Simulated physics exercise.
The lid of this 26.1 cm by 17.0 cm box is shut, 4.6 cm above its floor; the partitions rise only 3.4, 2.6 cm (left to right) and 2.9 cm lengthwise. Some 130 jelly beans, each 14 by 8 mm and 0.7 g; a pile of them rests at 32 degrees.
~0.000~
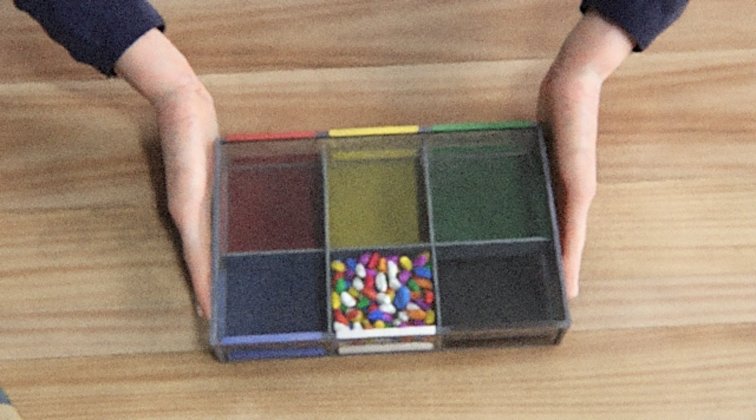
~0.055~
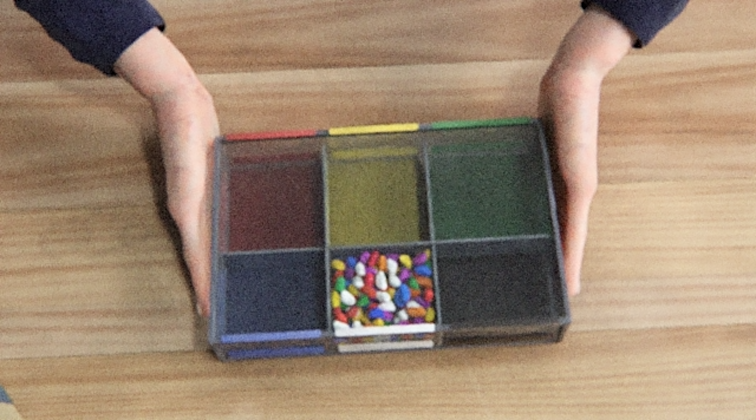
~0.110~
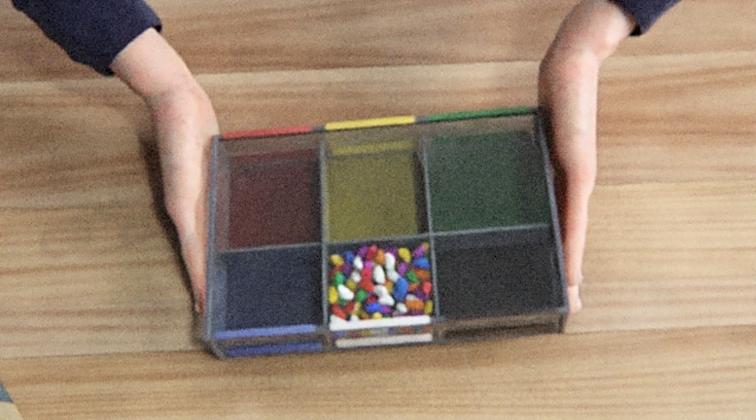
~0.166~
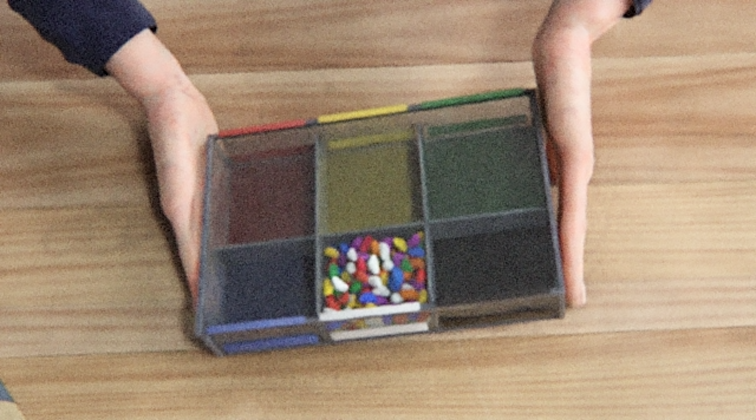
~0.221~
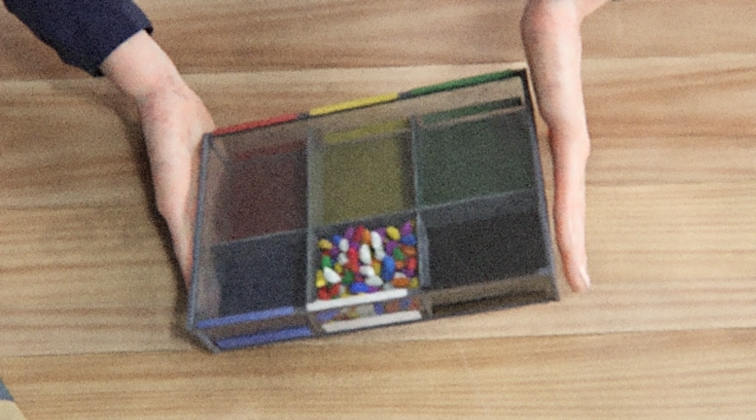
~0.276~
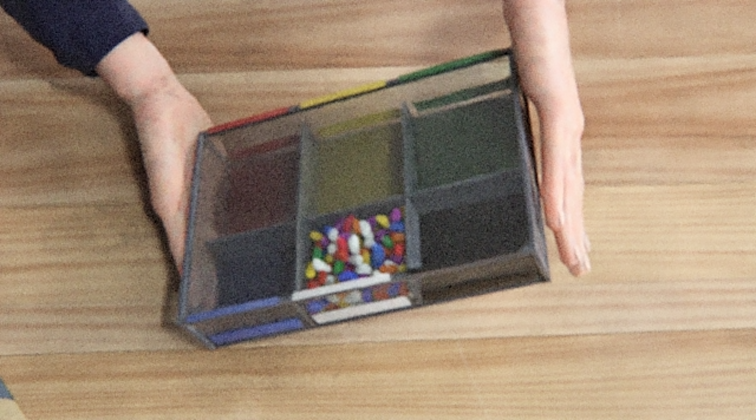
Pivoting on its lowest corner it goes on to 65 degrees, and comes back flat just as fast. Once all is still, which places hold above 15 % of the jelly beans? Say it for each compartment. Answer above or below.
Red below, blue below, green below, yellow below, white above, black below.
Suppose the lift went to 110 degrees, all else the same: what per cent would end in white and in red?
White 75; red 20.
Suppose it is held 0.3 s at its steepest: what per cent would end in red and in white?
In that case red 5, white 85.
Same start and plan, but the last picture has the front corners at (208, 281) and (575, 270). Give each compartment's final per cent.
Red 0, blue 0, green 0, yellow 15, white 85, black 0.
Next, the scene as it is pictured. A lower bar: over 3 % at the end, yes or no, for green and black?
Green no, black no.
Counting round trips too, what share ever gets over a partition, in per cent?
Some 15 per cent.
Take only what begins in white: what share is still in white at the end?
Some 90 per cent.
After 0.82 s, tilt 63 degrees; blue 5 %, white 95 %.
After 1.19 s, tilt 25 degrees; blue 5 %, yellow 5 %, white 85 %.
After 1.64 s, tilt 0 degrees; blue 5 %, yellow 5 %, white 85 %.
In the end, at 2.1 s, red 0 %, blue 5 %, green 0 %, yellow 5 %, white 85 %, black 0 %.
